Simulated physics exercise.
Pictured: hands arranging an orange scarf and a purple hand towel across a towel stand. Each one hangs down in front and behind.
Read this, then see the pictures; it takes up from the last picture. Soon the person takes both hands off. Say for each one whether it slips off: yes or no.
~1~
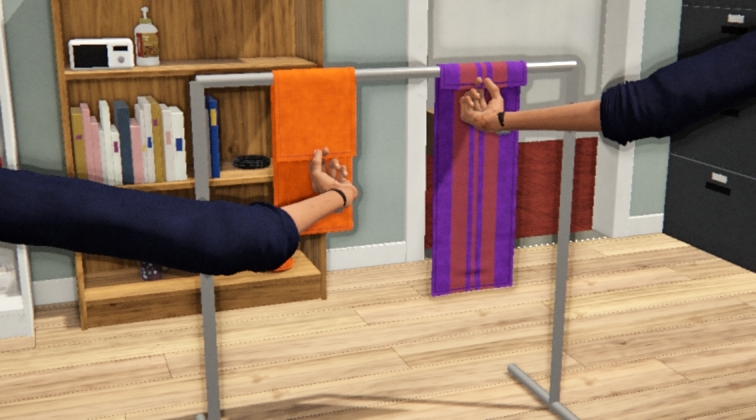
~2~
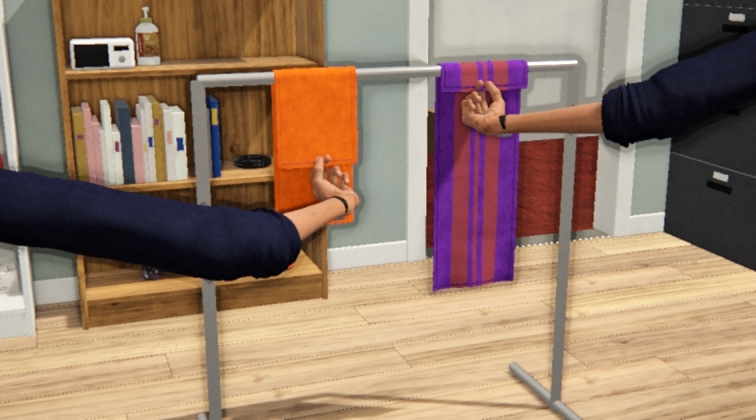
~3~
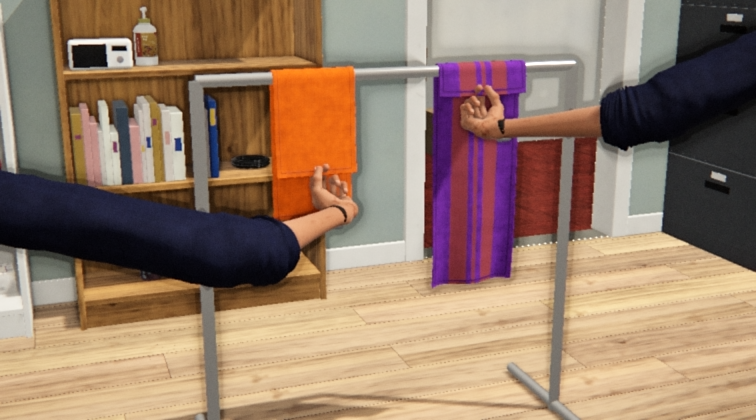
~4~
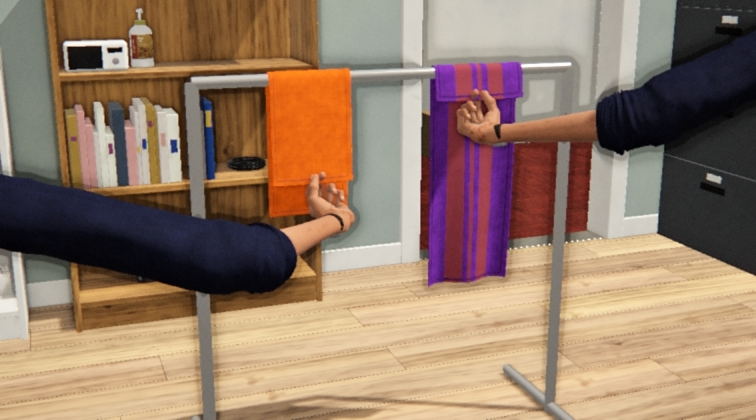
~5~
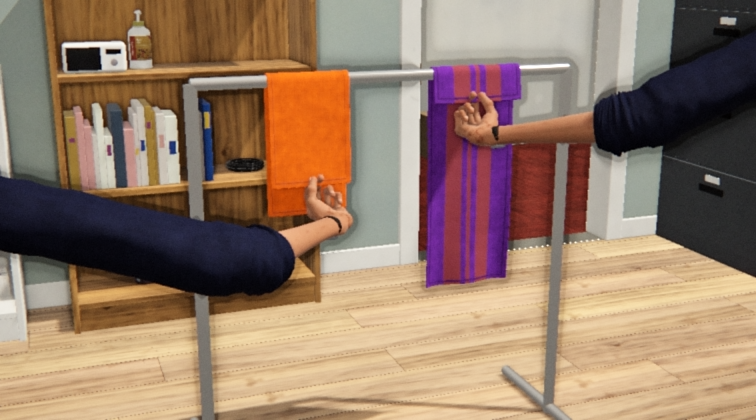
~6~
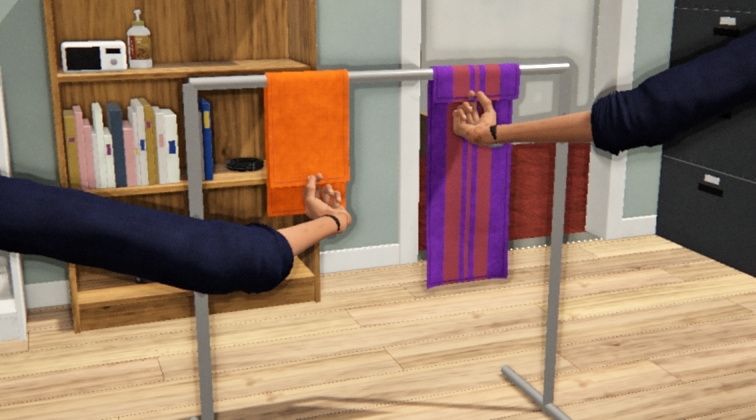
Orange scarf: No; purple hand towel: Yes.
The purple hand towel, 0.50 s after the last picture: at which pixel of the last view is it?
Position estimate: Near (461, 378).
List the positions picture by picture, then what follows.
Scarf front hem (336, 152), back hem (333, 226); hand towel front hem (463, 83), back hem (453, 288), in the first picture.
Scarf front hem (338, 159); hand towel front hem (464, 86), in the second picture.
Scarf front hem (337, 168); hand towel front hem (462, 90), in the third picture.
Scarf front hem (333, 176); hand towel front hem (459, 96), in the fourth picture.
Scarf front hem (331, 179); hand towel front hem (457, 98), in the fifth picture.
Scarf front hem (330, 178), back hem (326, 206), front almost as long as the back; hand towel front hem (455, 97), back hem (445, 279), front far shorter than the back, in the sixth picture.
Then, 0.50 s on from there, scarf as it was left; hand towel clear of the rail and dropping near (461, 378).
Then, 0.84 s on from there, scarf as it was left; hand towel in a heap on the floor.
In the end, scarf as it was left; hand towel in a heap on the floor. The orange scarf hangs there and the purple hand towel is pulled off by its long side.
